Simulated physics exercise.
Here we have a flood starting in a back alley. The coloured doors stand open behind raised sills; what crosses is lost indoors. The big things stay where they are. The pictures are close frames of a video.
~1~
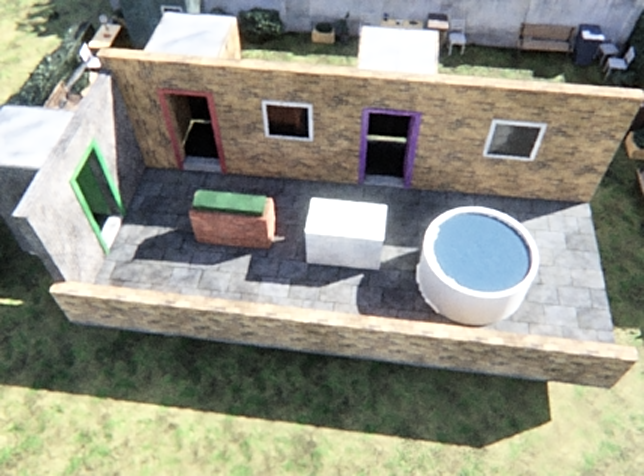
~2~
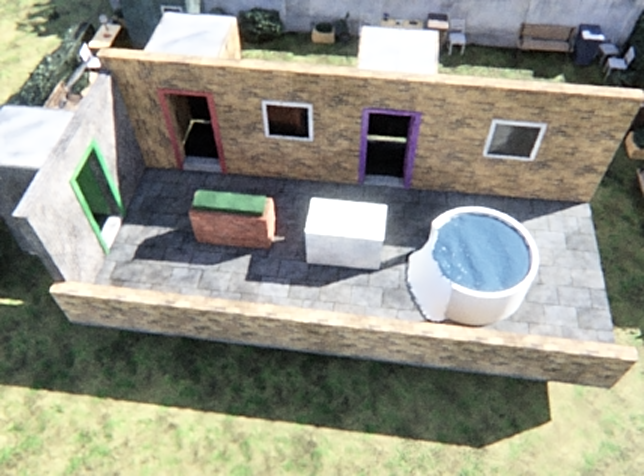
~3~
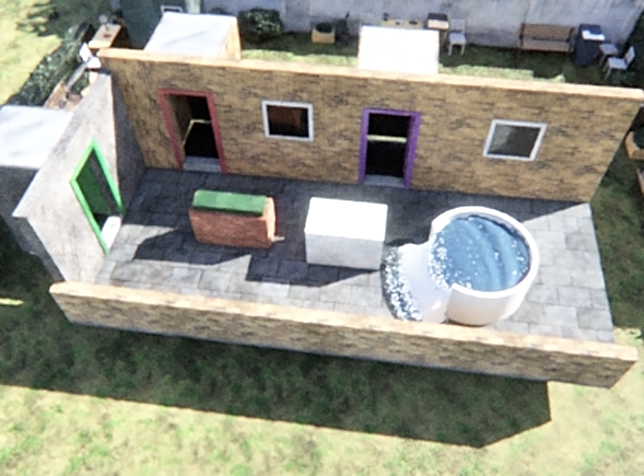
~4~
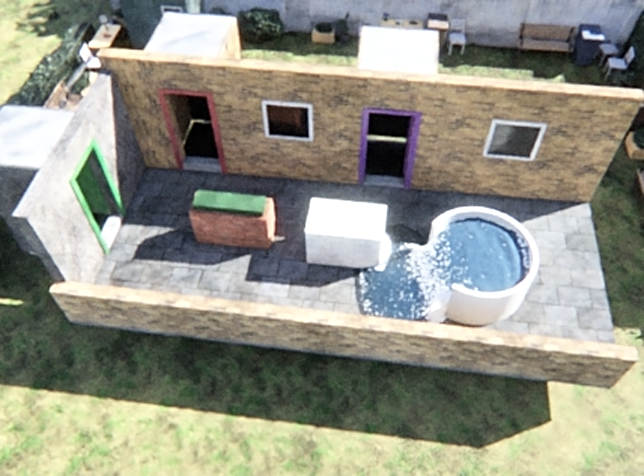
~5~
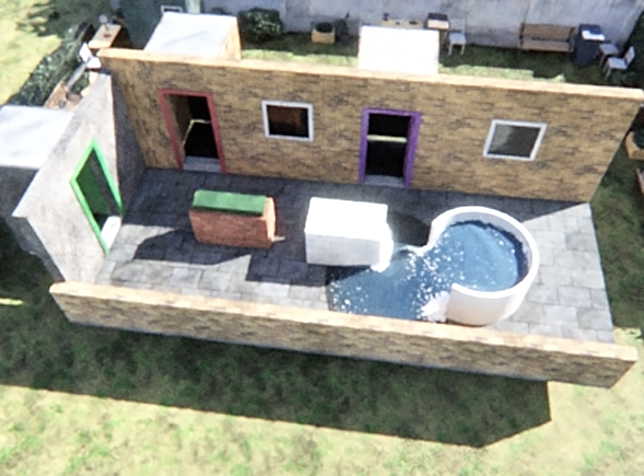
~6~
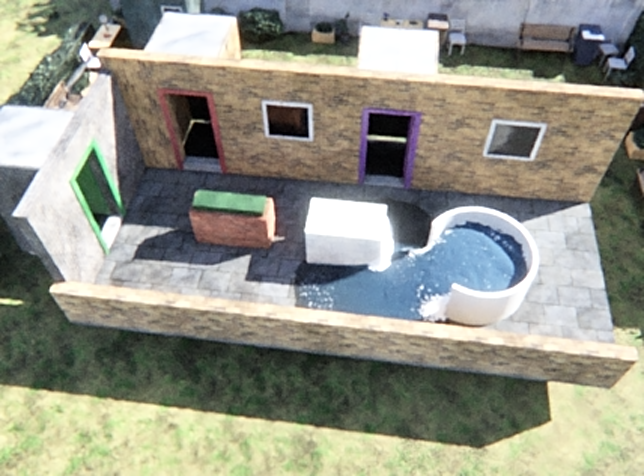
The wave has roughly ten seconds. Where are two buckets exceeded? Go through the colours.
In the end: The red door admits no more than that; the purple door lets in a lot; the green door lets in a lot.
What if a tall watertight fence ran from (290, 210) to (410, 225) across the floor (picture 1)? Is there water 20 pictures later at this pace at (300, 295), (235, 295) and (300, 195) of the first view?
One after the other: Covered, awash, clear.
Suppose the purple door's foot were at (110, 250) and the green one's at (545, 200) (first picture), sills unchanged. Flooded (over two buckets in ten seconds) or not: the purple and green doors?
My reading: Purple door lets more in, green door takes less.
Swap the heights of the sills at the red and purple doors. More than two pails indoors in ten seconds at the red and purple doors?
In short: The red door goes over; the purple door stays under.
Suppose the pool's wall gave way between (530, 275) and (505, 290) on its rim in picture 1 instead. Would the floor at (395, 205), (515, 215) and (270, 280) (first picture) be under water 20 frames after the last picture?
In that order: Clear, free of water, covered.
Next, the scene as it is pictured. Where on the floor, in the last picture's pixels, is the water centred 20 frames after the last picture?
I would point to (278, 263).
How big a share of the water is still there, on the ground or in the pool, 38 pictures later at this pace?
Some 86 per cent.
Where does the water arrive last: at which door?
That is the door marked red.
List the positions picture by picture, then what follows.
The first frame shows still water in the round tank at (480, 252).
In the second frame, water pours out at (425, 276) and has run to (438, 321).
In the third frame, water pours out at (425, 277) and has run to a hidden place.
In the fourth frame, water pours out at (425, 278) and has run to a hidden place.
In the fifth frame, the front is at a hidden place, out from the gap at (424, 279).
In the sixth frame, water pours out at (424, 279) and has run to a hidden place.
A moment on, water covers 40 % of the floor; the red door not reached, the purple door under two buckets in, the green door not reached.
Next, water covers 55 % of the floor; the red door not reached, the purple door over two buckets in, the green door wet at the sill, nothing in.
Then, water covers 75 % of the floor; the red door wet at the sill, nothing in, the purple door far over two buckets in, the green door far over two buckets in.
Later, water covers 90 % of the floor; the red door wet at the sill, nothing in, the purple door far over two buckets in, the green door far over two buckets in.
In the end, water covers 90 % of the floor; the red door wet at the sill, nothing in, the purple door far over two buckets in, the green door far over two buckets in.
